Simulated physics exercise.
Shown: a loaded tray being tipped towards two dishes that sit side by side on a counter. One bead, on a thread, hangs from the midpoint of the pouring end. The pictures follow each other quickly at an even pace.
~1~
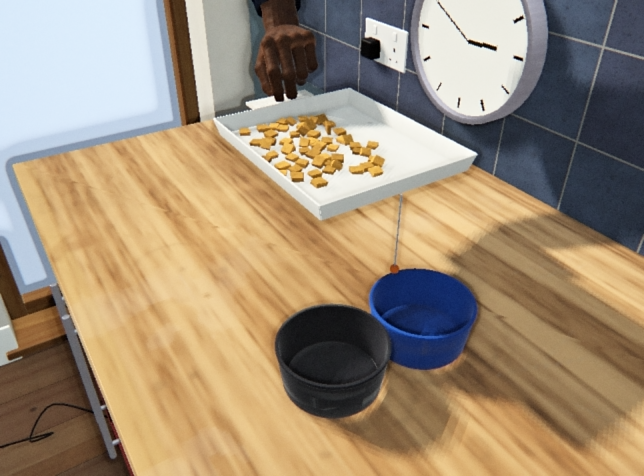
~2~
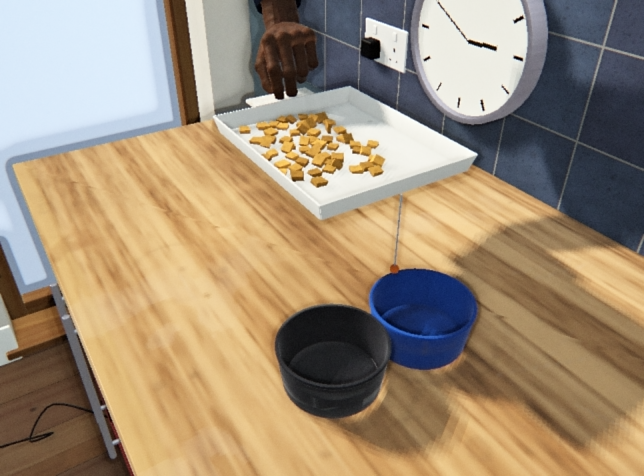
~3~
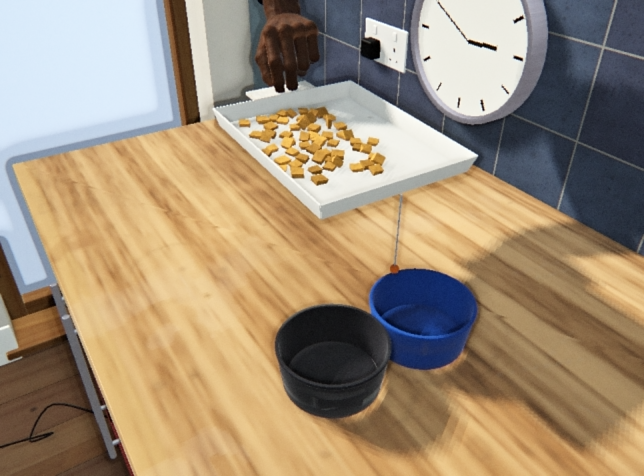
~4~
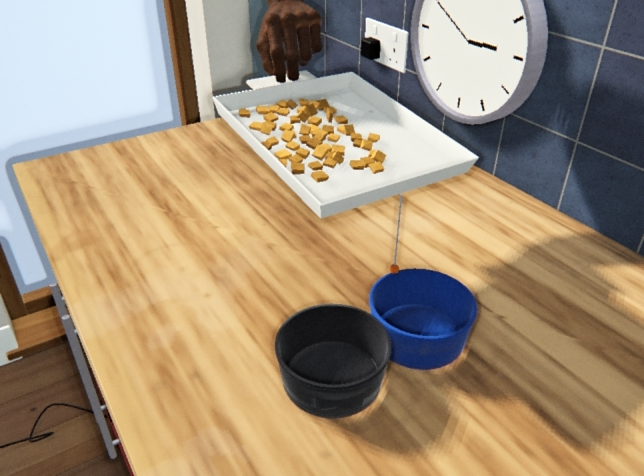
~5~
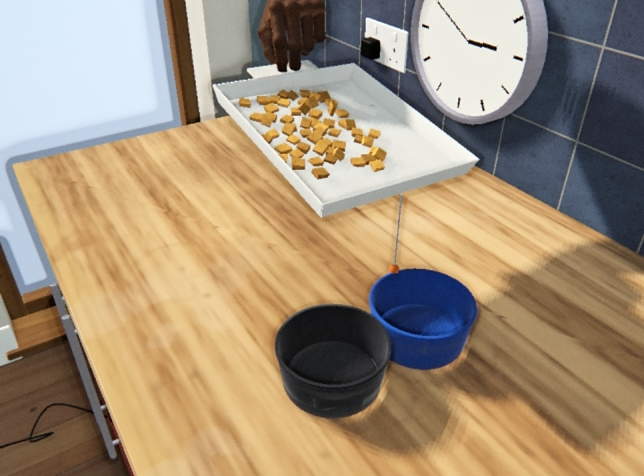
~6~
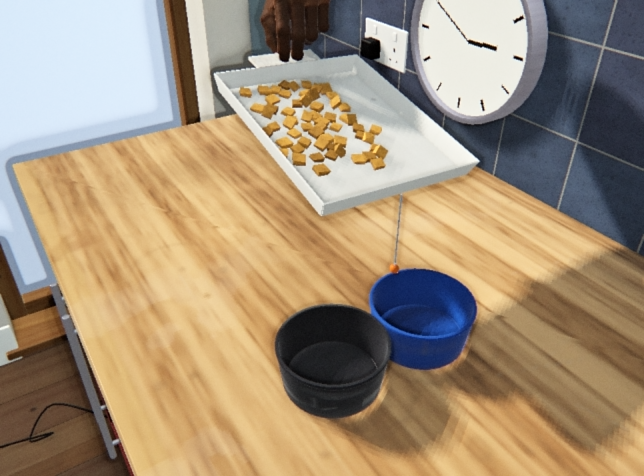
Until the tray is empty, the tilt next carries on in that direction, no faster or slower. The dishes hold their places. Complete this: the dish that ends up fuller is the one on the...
Right.
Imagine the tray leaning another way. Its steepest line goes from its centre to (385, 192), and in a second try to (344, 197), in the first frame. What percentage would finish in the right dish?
Case one near 50 %; case two near 0 %.
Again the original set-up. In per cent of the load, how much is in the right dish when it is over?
Result: Some 50 % of the load.
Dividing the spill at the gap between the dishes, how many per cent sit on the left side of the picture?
Estimate: About 0 per cent.
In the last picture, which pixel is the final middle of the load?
Once it all stops, the middle lies near (448, 325).
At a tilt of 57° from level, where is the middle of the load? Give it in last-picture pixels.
Near (410, 168).
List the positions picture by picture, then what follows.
The first frame shows corners of the pouring end at (321, 201) and (470, 153), level; middle of the load at (319, 146), cereal squares; left dish at (365, 394); right dish at (456, 346); bead on its thread at (394, 269).
The second frame shows corners of the pouring end at (321, 201) and (470, 154), level; middle of the load at (319, 145).
The third frame shows corners of the pouring end at (322, 201) and (470, 154), tipped barely, lowest at the right corner; middle of the load at (319, 141).
The fourth frame shows corners of the pouring end at (323, 200) and (471, 156), tipped a little, lowest at the right corner; middle of the load at (320, 135).
The fifth frame shows corners of the pouring end at (324, 200) and (472, 158), tipped a little, lowest at the right corner; middle of the load at (321, 129).
The sixth frame shows corners of the pouring end at (325, 199) and (472, 159), tipped a little, lowest at the right corner; middle of the load at (322, 123); left dish at (365, 394); right dish at (456, 346).
Soon after the last picture, tray tipped steeply; nearly all on the tray; a stray few in the air.
A little later, tray tipped right over; most on the tray; a small part outside both; a small part in the air.
Later still, tray tipped past a quarter turn; a stray few in the left dish; about half in the right dish; about half outside both.
At rest, tray tipped past a quarter turn; a stray few in the left dish; about half in the right dish; about half outside both.
